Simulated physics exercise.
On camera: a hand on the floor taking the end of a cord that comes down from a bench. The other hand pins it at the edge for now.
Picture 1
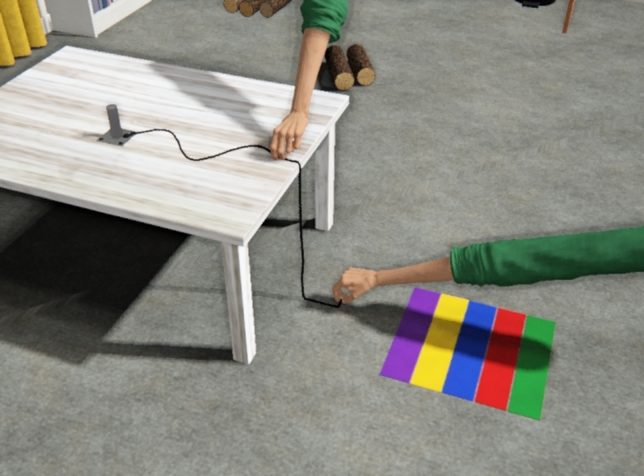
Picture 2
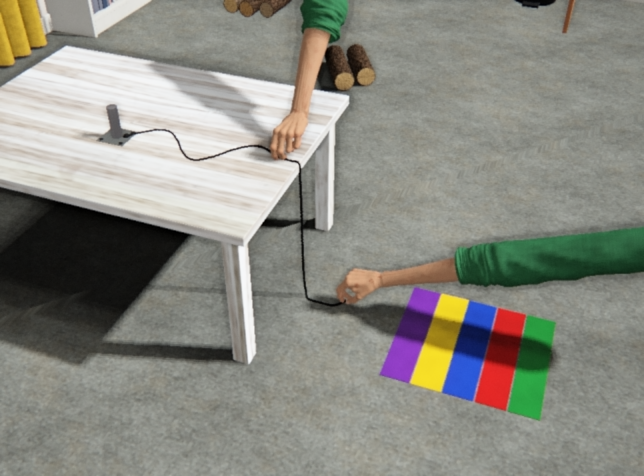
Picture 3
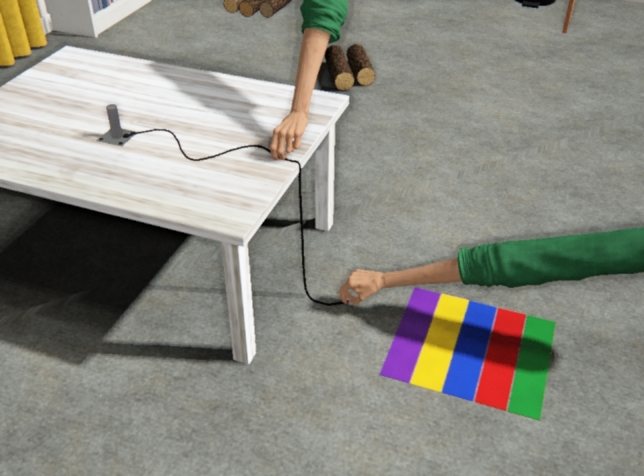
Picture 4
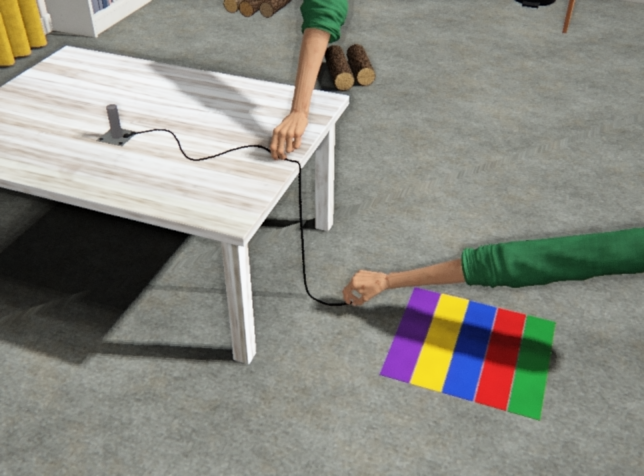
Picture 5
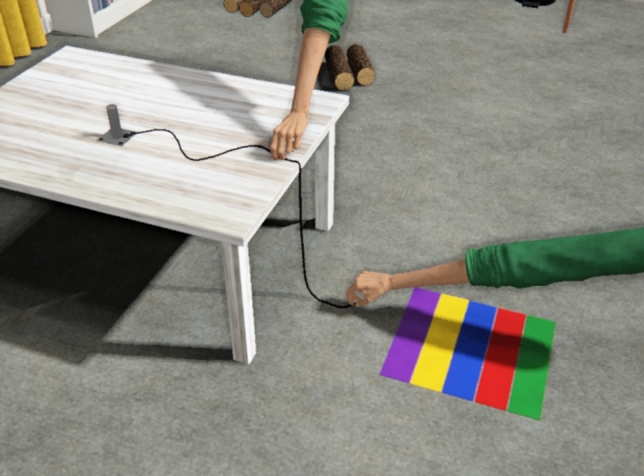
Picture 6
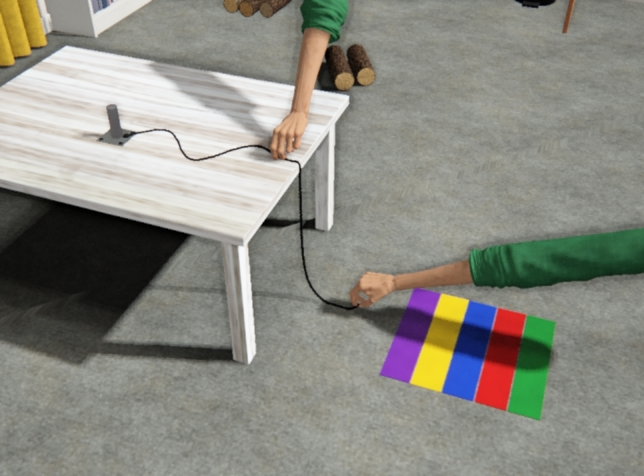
On the floor, a hand draws the cord's end slightly right toward coloured stripes.
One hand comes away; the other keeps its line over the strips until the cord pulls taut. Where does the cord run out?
It halts on the red strip.
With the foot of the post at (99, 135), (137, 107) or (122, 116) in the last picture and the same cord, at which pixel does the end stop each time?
Try by try, around (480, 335), (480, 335) and (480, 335).
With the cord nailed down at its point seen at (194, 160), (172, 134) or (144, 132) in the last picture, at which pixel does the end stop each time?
The places are (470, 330), (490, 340) and (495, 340).
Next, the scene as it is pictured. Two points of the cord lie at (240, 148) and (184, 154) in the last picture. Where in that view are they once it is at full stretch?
At (274, 164), then (212, 154).
A little later, end near (450, 328); over yellow.
Next, end near (484, 336); over blue.
When it is tight, end near (504, 342); over red. Over red.
